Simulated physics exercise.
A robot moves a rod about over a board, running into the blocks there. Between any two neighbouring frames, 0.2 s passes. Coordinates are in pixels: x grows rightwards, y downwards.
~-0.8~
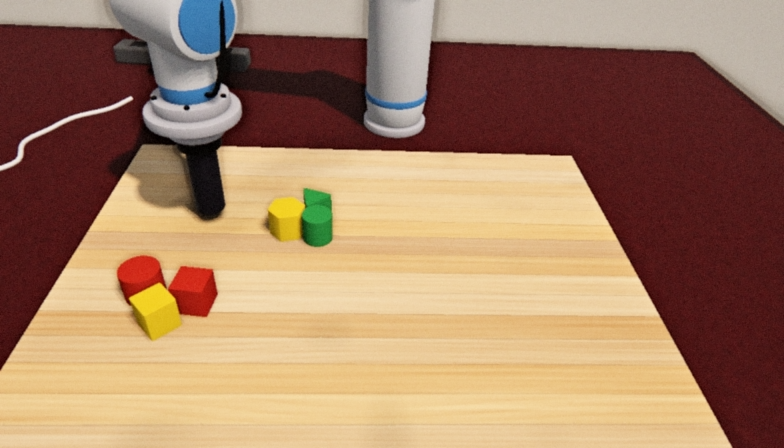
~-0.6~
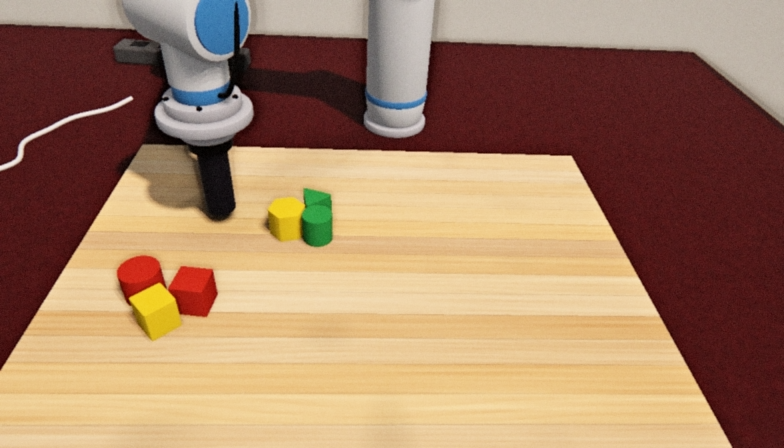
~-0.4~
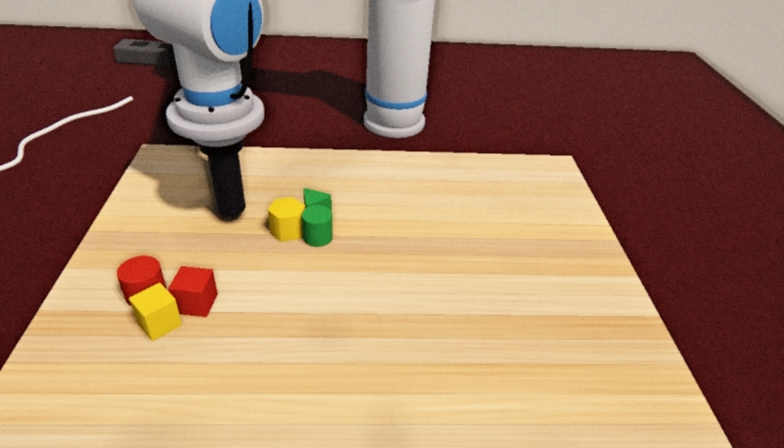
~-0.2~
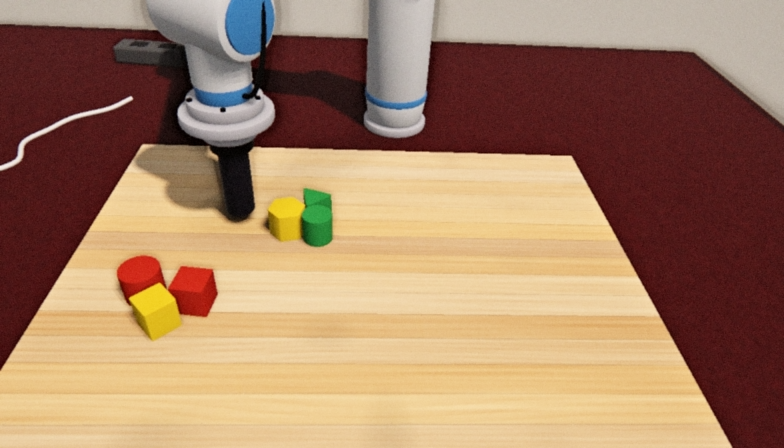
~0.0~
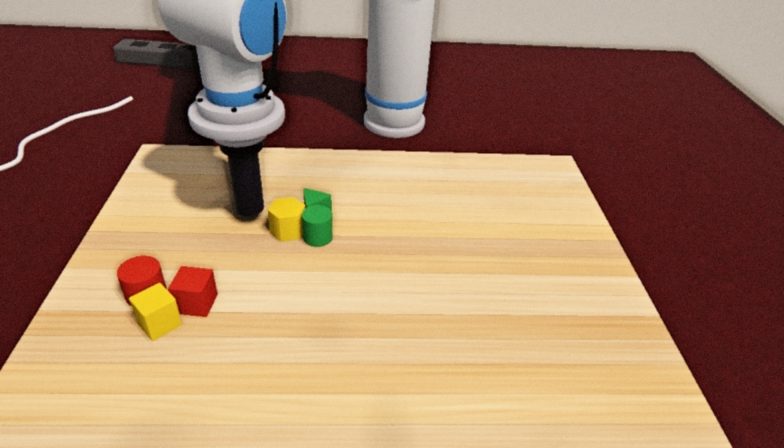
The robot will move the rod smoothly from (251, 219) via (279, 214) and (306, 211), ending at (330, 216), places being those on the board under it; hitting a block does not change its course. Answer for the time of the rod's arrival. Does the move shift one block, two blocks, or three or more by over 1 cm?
My prediction: One block.
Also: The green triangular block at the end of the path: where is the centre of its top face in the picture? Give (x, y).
Its top centre lands on (343, 205).
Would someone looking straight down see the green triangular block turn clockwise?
I expect so.
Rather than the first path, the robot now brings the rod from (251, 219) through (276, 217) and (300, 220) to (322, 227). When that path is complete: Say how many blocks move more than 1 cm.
That push would leave three or more blocks displaced by more than about 1 cm.
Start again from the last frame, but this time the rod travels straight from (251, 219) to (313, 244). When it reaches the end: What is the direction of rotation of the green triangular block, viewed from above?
It turns round anticlockwise.
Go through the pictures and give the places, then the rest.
Rod's lower end at (211, 207); yellow six-sided block at (286, 207); green triangular block at (314, 195), in the first picture.
Rod at (222, 208); blocks still, in the second picture.
Rod at (232, 208); blocks still, in the third picture.
Rod at (241, 208); blocks still, in the fourth picture.
Rod at (250, 208); yellow six-sided block at (286, 207); green triangular block at (314, 195), in the fifth picture.
On the path given first. One third of the way, rod at (278, 203); nothing pushed yet.
Two thirds of the way, rod at (306, 200); green triangular block at (323, 197), turned 35° clockwise.
At the end, rod at (330, 206); yellow six-sided block still; green triangular block at (343, 205), turned 75° clockwise.
